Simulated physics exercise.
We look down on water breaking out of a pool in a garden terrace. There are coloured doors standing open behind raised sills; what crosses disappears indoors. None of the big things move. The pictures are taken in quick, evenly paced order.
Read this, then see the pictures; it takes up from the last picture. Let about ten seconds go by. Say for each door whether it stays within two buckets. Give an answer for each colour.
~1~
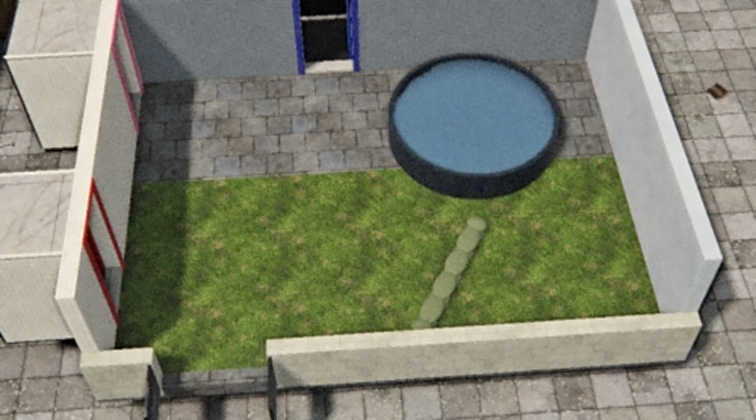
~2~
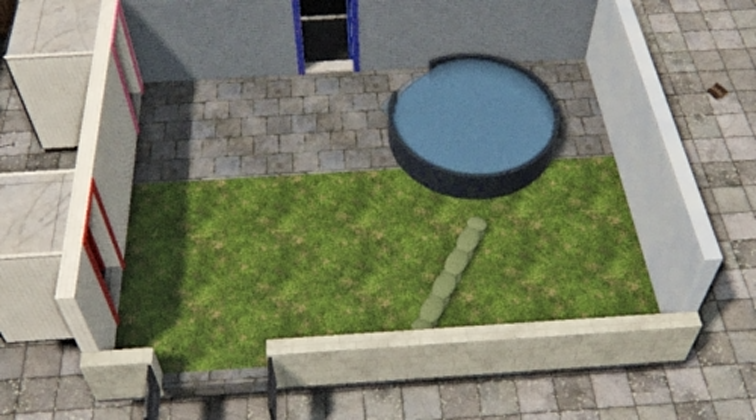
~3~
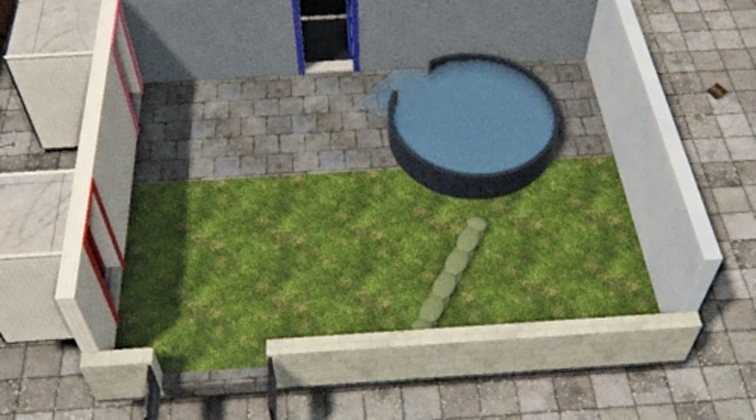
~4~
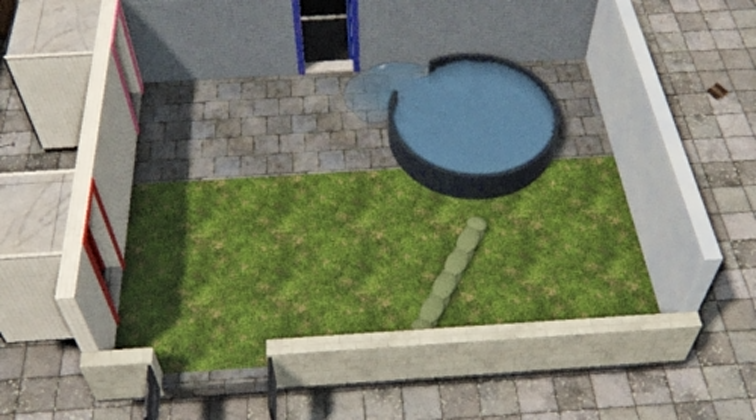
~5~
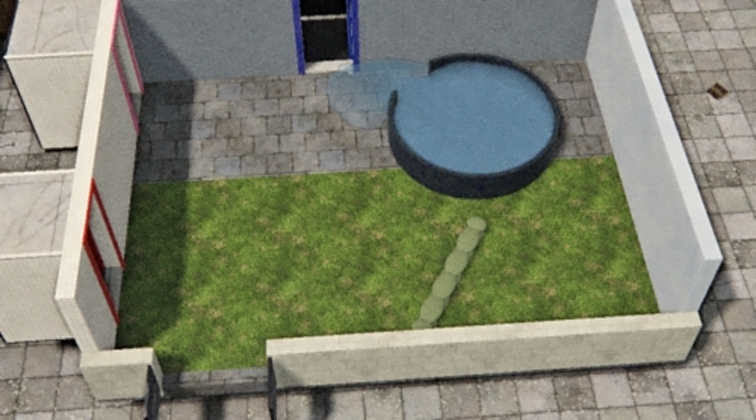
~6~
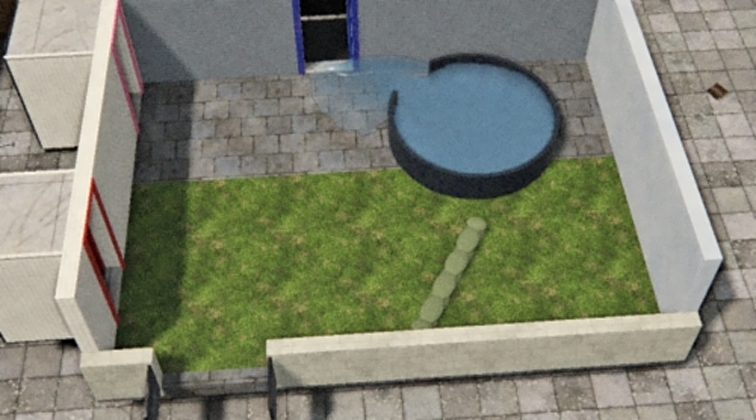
The red door stays within two buckets; the blue door goes past two buckets; the pink door goes past two buckets.
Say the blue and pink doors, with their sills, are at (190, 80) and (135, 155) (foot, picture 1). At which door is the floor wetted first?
Answer: The blue one.
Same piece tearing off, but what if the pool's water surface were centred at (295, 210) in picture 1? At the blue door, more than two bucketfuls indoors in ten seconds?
Blue door: Below the limit.
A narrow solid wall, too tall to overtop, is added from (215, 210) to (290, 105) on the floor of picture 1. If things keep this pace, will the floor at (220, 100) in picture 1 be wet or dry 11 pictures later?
At that spot: Submerged.
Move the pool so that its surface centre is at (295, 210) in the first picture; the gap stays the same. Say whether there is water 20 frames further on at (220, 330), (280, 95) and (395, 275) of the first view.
Result: Spared; inundated; spared.
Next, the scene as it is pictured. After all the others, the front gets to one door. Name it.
That is the red one.
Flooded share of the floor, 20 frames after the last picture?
I reckon 30 per cent or so.
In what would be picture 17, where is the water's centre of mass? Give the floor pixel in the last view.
At about (434, 124).
A moment on, water covers 10 % of the floor; the red door not reached, the blue door under two buckets in, the pink door not reached.
Next, water covers 20 % of the floor; the red door not reached, the blue door over two buckets in, the pink door wet at the sill, nothing in.
Then, water covers 30 % of the floor; the red door not reached, the blue door over two buckets in, the pink door far over two buckets in.
Later, water covers 50 % of the floor; the red door wet at the sill, nothing in, the blue door far over two buckets in, the pink door far over two buckets in.
In the end, water covers 75 % of the floor; the red door wet at the sill, nothing in, the blue door far over two buckets in, the pink door far over two buckets in.
